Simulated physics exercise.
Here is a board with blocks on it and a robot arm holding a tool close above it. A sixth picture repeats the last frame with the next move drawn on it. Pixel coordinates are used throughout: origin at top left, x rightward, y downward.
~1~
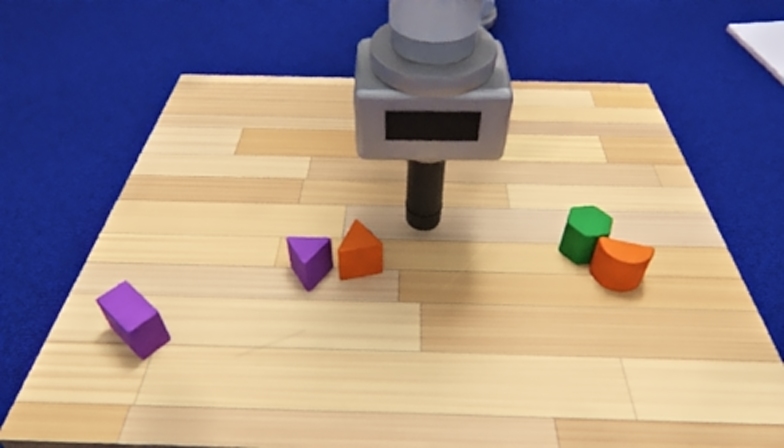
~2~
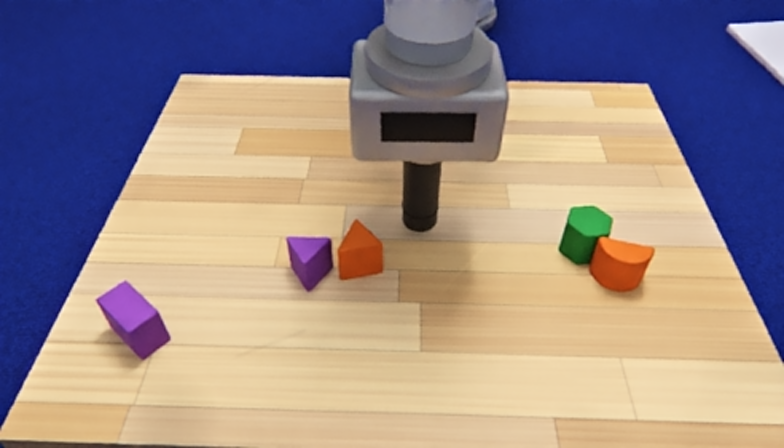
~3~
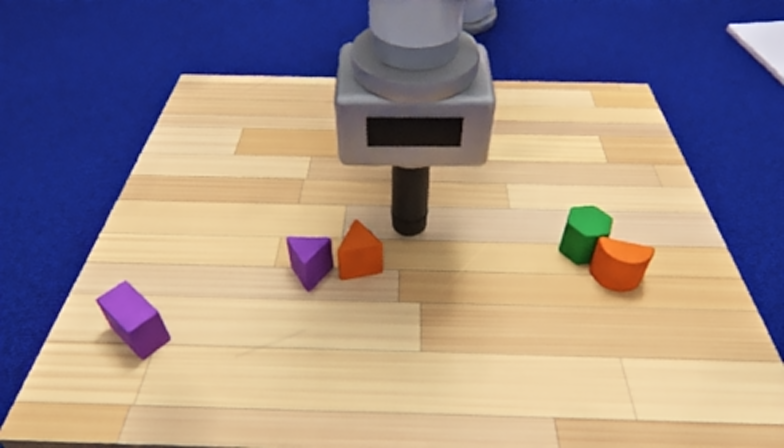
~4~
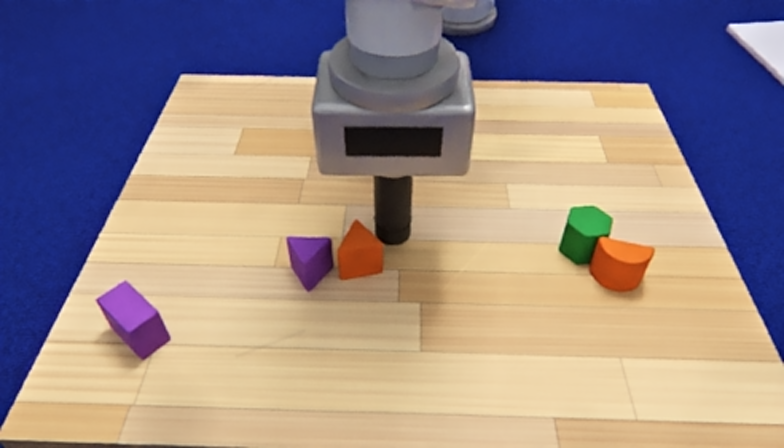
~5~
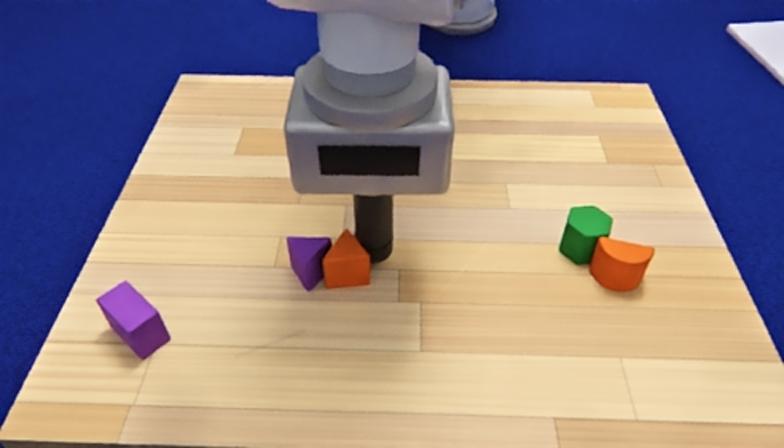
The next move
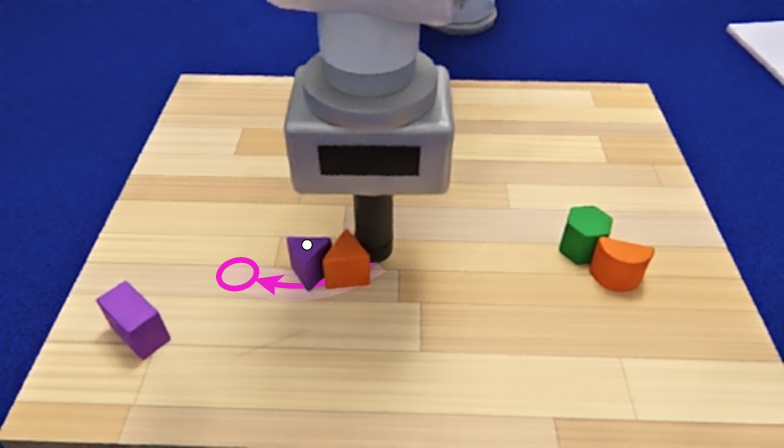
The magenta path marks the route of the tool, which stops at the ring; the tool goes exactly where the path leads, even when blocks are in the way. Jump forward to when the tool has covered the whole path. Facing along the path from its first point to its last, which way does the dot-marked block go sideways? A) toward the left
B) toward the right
B - toward the right.
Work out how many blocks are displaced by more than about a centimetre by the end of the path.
That's two.
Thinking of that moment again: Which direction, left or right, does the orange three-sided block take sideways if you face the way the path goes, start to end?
It will end up to the left.
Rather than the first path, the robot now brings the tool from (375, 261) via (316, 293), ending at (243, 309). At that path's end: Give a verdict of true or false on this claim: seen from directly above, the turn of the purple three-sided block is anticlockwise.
The statement is incorrect.
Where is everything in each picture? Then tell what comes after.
The first frame shows tip of the tool at (423, 220), middles of tops, purple three-sided block at (307, 245), orange three-sided block at (359, 237).
The second frame shows tool at (420, 221), nothing pushed.
The third frame shows tool at (409, 225), nothing pushed.
The fourth frame shows tool at (393, 234), nothing pushed.
The fifth frame shows tool at (374, 251), purple three-sided block at (307, 245), orange three-sided block at (346, 247).
The line goes from (375, 261) over (332, 280) and (283, 285) to (238, 274); the dot is on the purple three-sided block.
On the path given first. One third of the way, tool at (331, 271); purple three-sided block at (291, 243); orange three-sided block at (299, 270).
Two thirds of the way, tool at (280, 275); purple three-sided block at (264, 235), turned 35° clockwise; orange three-sided block at (264, 284), turned 45° anticlockwise.
At the end, tool at (235, 264); purple three-sided block at (253, 224), turned 70° clockwise; orange three-sided block at (264, 284), turned 45° anticlockwise.
